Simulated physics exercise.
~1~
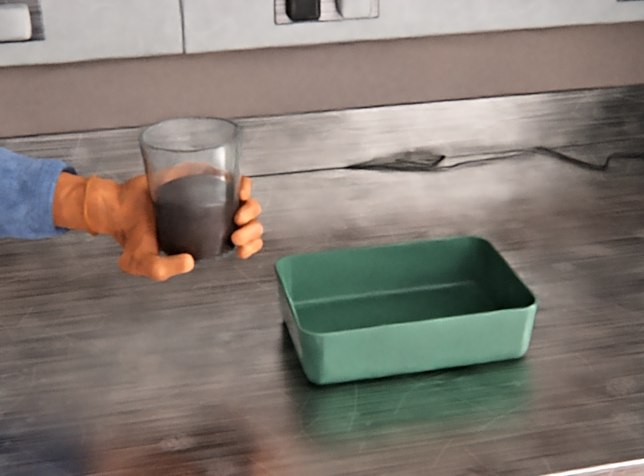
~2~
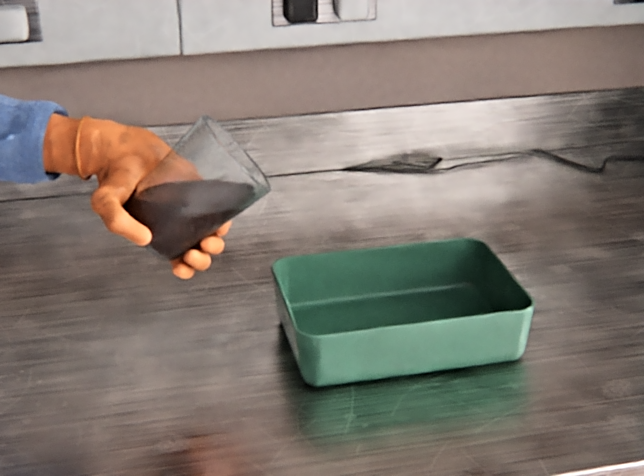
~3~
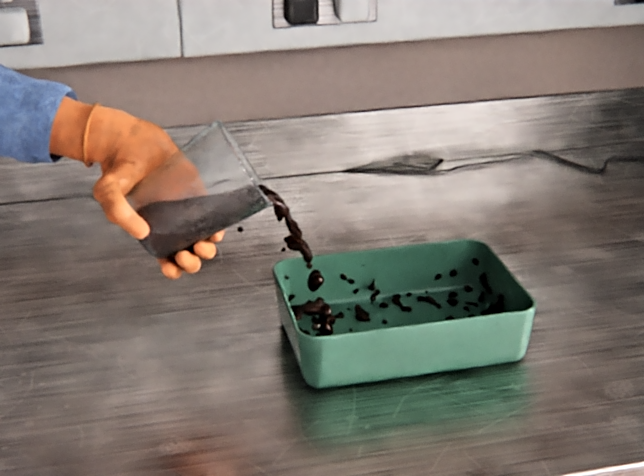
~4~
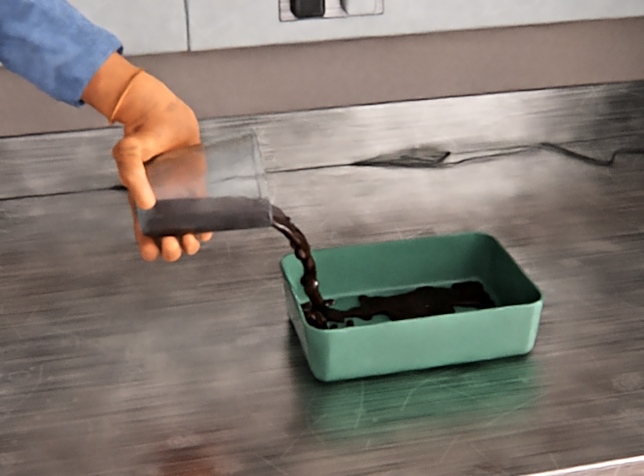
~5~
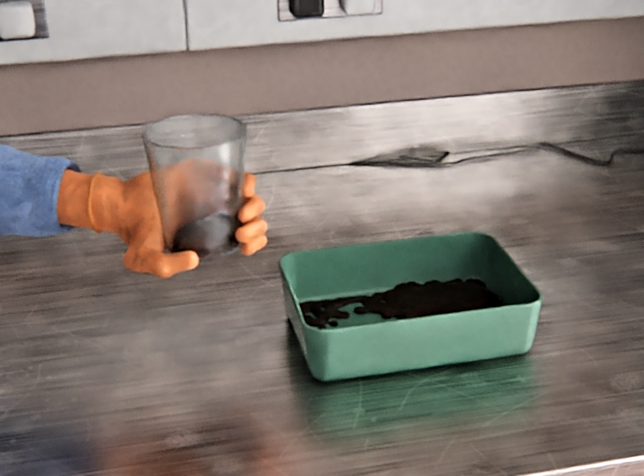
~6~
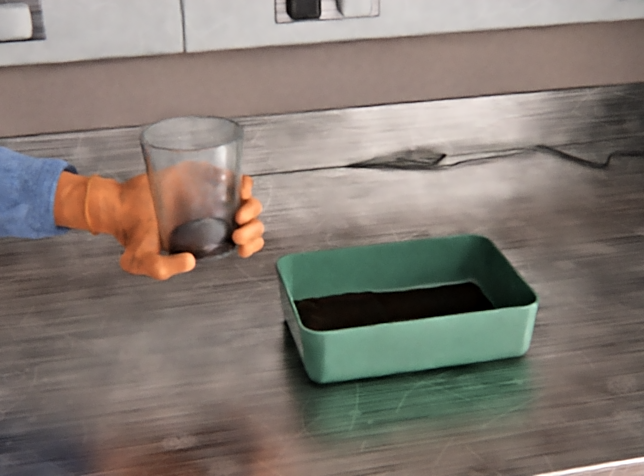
On a metal work surface, a gloved hand pours dark liquid from a tumbler into a green dish.
